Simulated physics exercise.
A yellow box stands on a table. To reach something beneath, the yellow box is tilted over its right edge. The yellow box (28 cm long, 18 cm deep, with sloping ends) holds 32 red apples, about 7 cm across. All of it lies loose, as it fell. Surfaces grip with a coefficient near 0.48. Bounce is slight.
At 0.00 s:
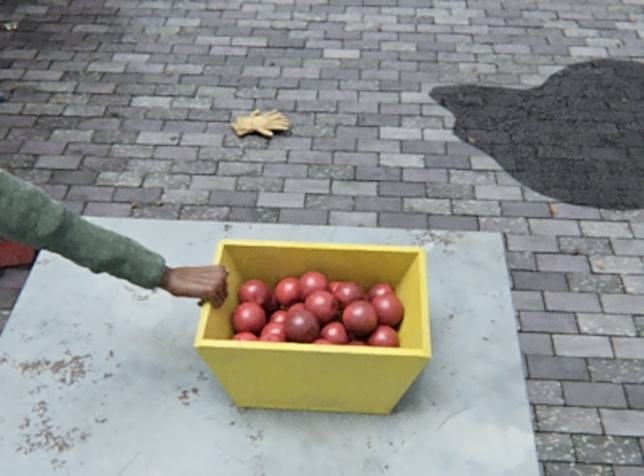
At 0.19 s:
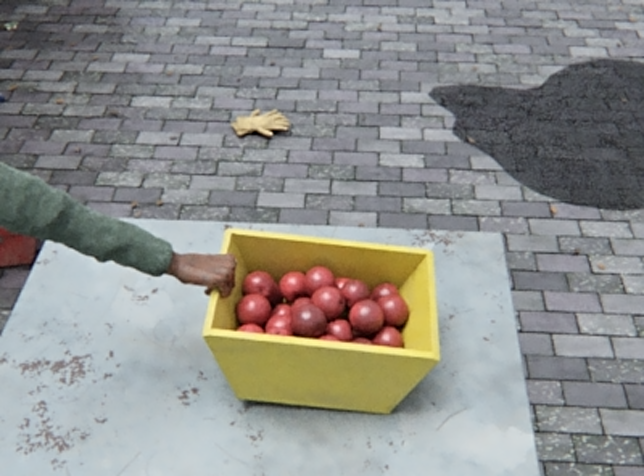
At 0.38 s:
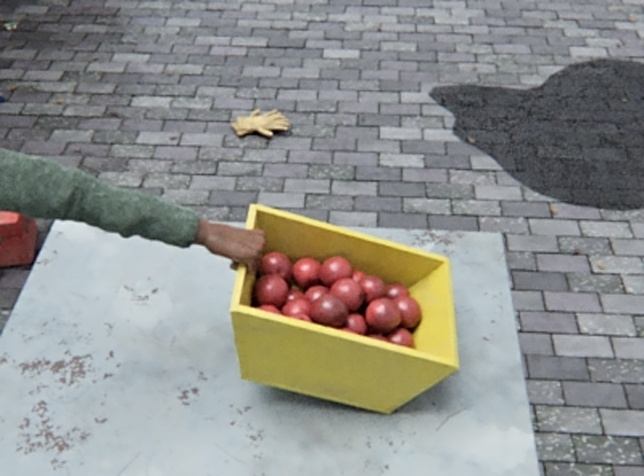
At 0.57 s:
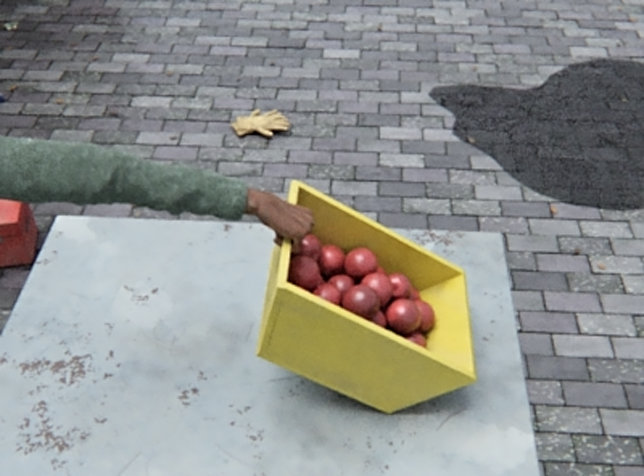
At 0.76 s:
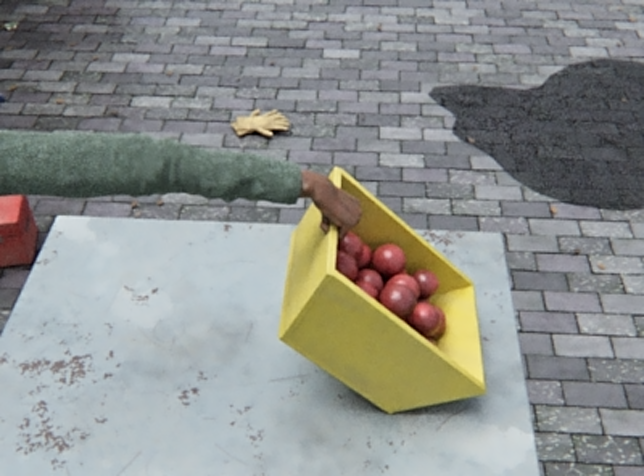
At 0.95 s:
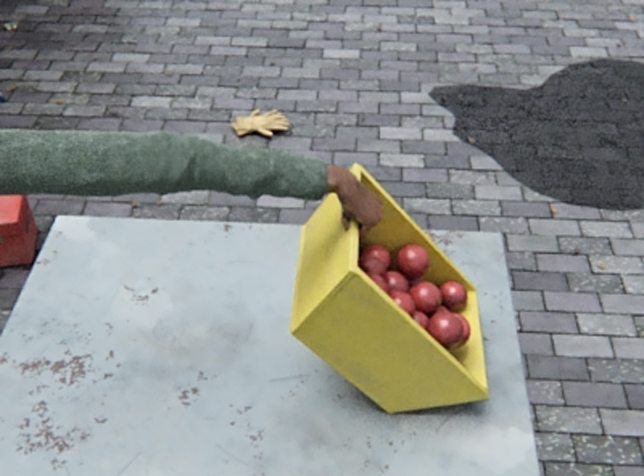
On a grey brick pavement, seen from above at a downward angle, stands a pale, scuffed table with a dark patch on the ground at upper right. A yellow box of loose red apples sits on it, a tan glove lies beyond, and a green-sleeved arm reaches in from the left. The hand tilts the box steeply over its right edge, the apples shift rightward inside, and the camera stays still.
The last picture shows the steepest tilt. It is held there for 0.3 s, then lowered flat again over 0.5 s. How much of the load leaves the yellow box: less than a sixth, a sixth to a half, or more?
The yellow box loses fewer than one in six of its red apples.
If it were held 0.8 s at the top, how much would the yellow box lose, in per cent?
Then yellow box 0 per cent.
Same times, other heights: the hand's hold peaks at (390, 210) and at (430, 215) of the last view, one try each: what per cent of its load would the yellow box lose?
Yellow box 10 then 30 per cent.
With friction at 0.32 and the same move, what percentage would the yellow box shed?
In that case yellow box 0 per cent.
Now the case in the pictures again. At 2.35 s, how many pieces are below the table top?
About 0.
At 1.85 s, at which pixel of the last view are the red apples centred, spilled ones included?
Around (335, 334).
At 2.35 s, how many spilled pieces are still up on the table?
About 0.
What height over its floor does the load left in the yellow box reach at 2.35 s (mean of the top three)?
Roughly 17 cm high.
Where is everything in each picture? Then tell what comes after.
In the first picture (each is followed by its nearest rim corner in this view), yellow box, (424, 353); 0° from level; none out.
The second picture shows yellow box, (433, 355); 5° from level.
The third picture shows yellow box, (454, 363); 18° from level.
The fourth picture shows yellow box, (473, 375); 33° from level.
The fifth picture shows yellow box, (484, 387); 46° from level.
The sixth picture shows yellow box, (487, 392); 51° from level; none out.
After 1.17 s, tilt 51°; yellow box 32 in, 0 out.
After 1.45 s, tilt 33°; yellow box 32 in, 0 out.
After 1.85 s, tilt 0°; yellow box 32 in, 0 out.
Final count (at 2.35 s), yellow box 32 in, 0 out. Asked share, 0 of 32, 0 per cent.
